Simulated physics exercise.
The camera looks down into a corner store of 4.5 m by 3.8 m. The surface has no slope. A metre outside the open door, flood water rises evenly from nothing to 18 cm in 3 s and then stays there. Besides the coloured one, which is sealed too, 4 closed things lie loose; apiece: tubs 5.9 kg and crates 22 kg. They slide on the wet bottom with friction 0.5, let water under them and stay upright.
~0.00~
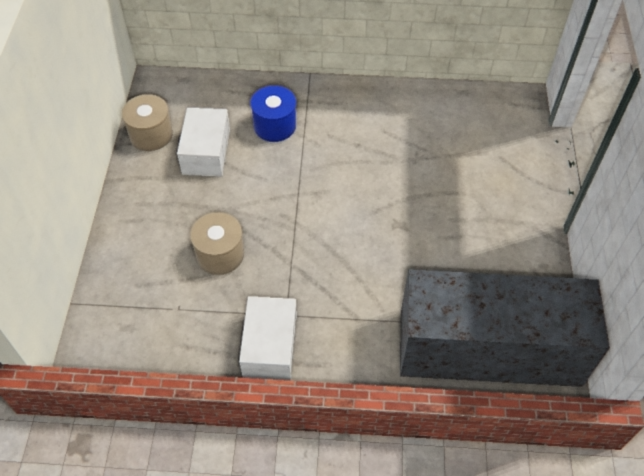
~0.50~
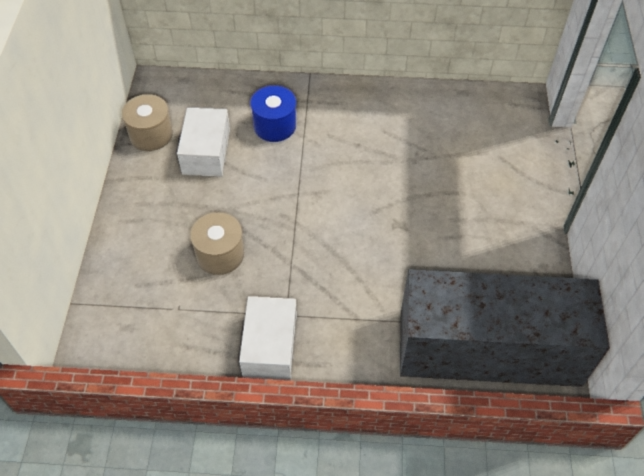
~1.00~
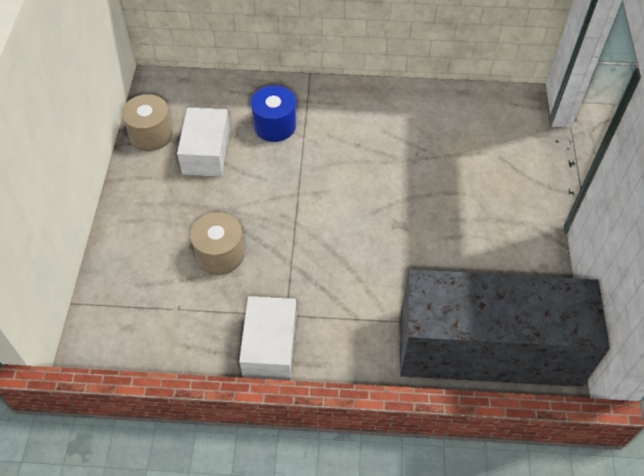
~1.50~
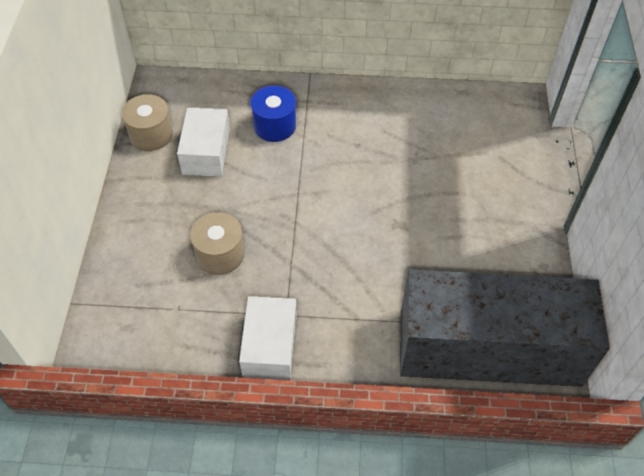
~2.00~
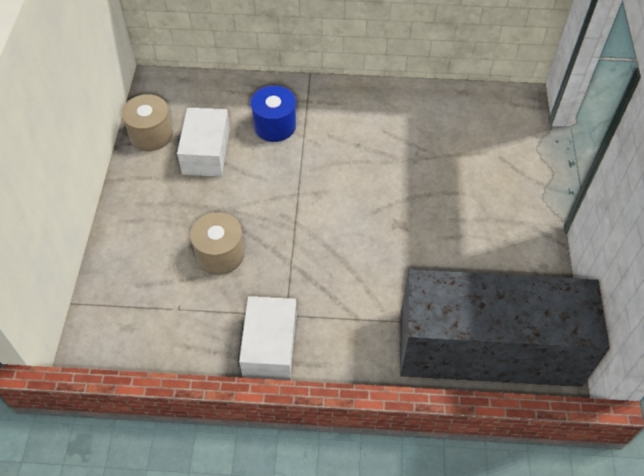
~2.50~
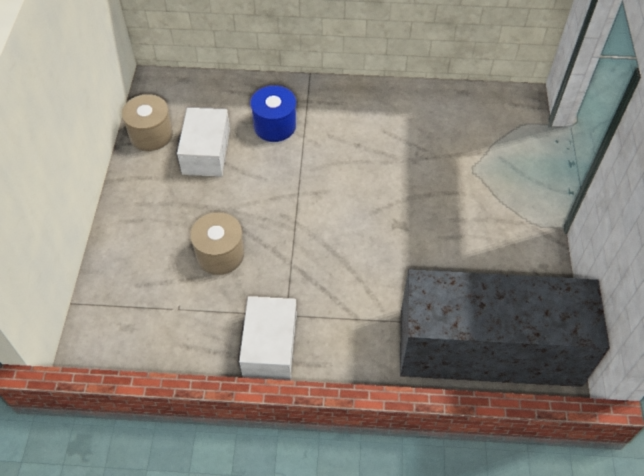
A walled corner store with a bare grey floor is seen from a fixed, high viewpoint, with an open doorway on the right. A blue tub stands near the back, two tan tubs and two white crates sit to the left and front, and a dark block fills the front right. Bluish water covers the paving outside, then creeps through the doorway and fans across the floor, while the tubs and crates stay still.
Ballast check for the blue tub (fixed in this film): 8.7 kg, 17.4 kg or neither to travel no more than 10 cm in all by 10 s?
Verdict: Only the larger load is enough.
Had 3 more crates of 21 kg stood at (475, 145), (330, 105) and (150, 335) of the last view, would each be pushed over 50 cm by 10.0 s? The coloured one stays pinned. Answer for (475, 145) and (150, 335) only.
In that order: Over, short of it.
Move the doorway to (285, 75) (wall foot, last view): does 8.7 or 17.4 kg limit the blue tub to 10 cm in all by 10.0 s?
Then neither weight holds it.
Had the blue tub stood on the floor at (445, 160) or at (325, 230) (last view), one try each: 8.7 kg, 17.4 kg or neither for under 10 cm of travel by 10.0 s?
In that order: Neither holds; it takes the larger.
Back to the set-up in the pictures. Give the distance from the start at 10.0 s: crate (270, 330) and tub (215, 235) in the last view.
In turn: 5 cm, 140 cm.
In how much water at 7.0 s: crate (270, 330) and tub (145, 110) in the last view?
About 3 and 4 cm.
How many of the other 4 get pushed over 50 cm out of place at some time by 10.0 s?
That makes 2.
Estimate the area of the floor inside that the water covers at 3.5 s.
Roughly 3.5 m2.
After 3.5 s the blue tub would be 0 cm from its start with 8.7 kg and 0 cm from its start with 17.4 kg; 0 cm of water round it then.
After 4.5 s the blue tub would be 0 cm from its start with 8.7 kg and 0 cm from its start with 17.4 kg; 3 cm of water round it then.
After 7.0 s the blue tub would be 101 cm from its start with 8.7 kg and 0 cm from its start with 17.4 kg; 6 cm of water round it then.
After 10.0 s the blue tub would be 168 cm from its start with 8.7 kg and 0 cm from its start with 17.4 kg; 7 cm of water round it then.
